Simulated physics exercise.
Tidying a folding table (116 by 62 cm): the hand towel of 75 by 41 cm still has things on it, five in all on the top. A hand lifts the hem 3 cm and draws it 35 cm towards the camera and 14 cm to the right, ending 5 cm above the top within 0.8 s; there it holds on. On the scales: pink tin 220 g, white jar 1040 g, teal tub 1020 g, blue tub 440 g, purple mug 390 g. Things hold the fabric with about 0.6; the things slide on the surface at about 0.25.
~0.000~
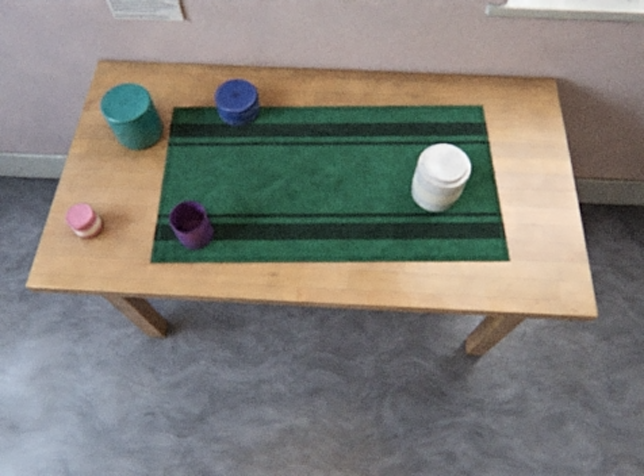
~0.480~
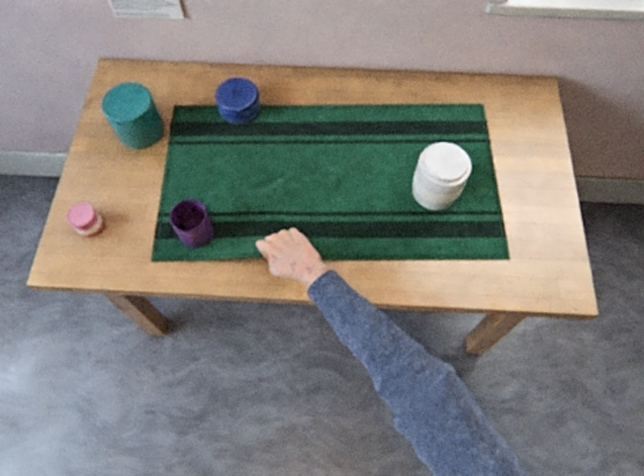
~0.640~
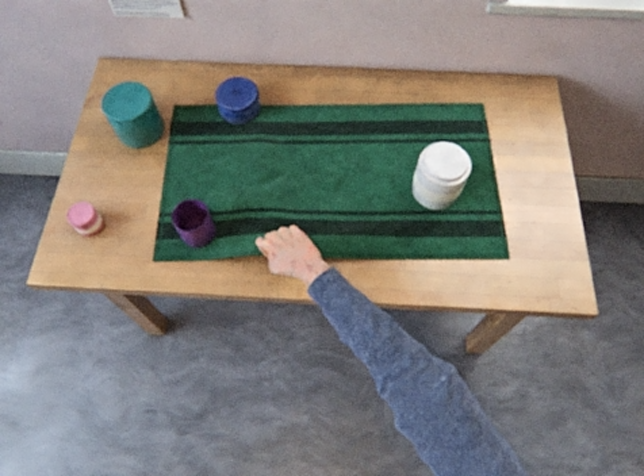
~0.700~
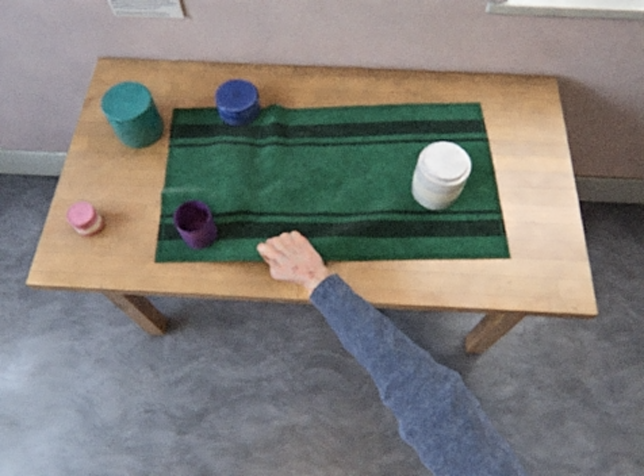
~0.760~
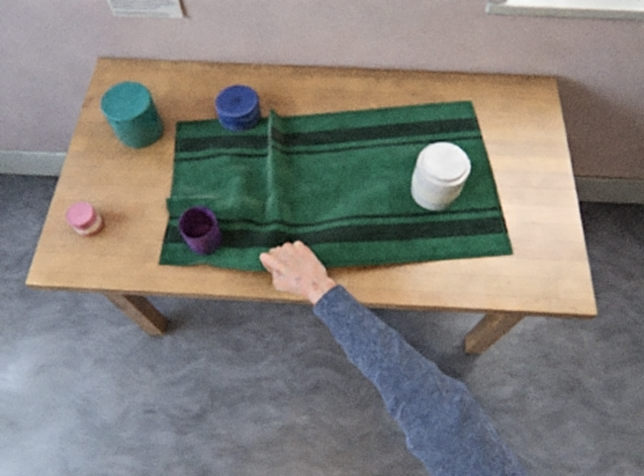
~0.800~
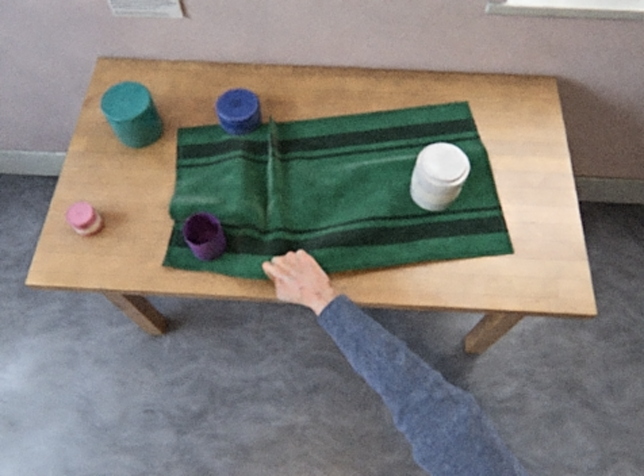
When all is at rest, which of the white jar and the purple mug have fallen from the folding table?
The white jar stays on, the purple mug falls off.
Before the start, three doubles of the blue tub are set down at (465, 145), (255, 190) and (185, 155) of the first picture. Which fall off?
In turn: Stays up, goes over, goes over.
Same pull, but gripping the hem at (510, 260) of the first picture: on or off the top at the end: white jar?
In that case: White jar falls off.
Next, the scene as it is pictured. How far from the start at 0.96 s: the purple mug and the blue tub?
About: Purple mug 15 cm, blue tub 6 cm.
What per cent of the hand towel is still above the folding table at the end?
About 40 per cent.
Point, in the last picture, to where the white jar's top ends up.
Around (389, 238).
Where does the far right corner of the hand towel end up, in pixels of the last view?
Near (341, 156).
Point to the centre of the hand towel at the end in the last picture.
Near (294, 334).
By 1.0 s, 95 % of the hand towel is still over the top; purple mug 14 cm off its start, white jar 3 cm off its start, blue tub 7 cm off its start.
By 1.1 s, 75 % of the hand towel is still over the top; purple mug 27 cm off its start, white jar 10 cm off its start, blue tub 8 cm off its start.
By 1.3 s, 55 % of the hand towel is still over the top; purple mug over the edge, white jar 17 cm off its start at (400, 219), blue tub 12 cm off its start at (250, 131).
By 1.4 s, 40 % of the hand towel is still over the top; purple mug over the edge, white jar 21 cm off its start, blue tub 12 cm off its start.
By 3.0 s, 40 % of the hand towel is still over the top; purple mug over the edge, white jar 21 cm off its start at (389, 238), blue tub 12 cm off its start at (249, 133).
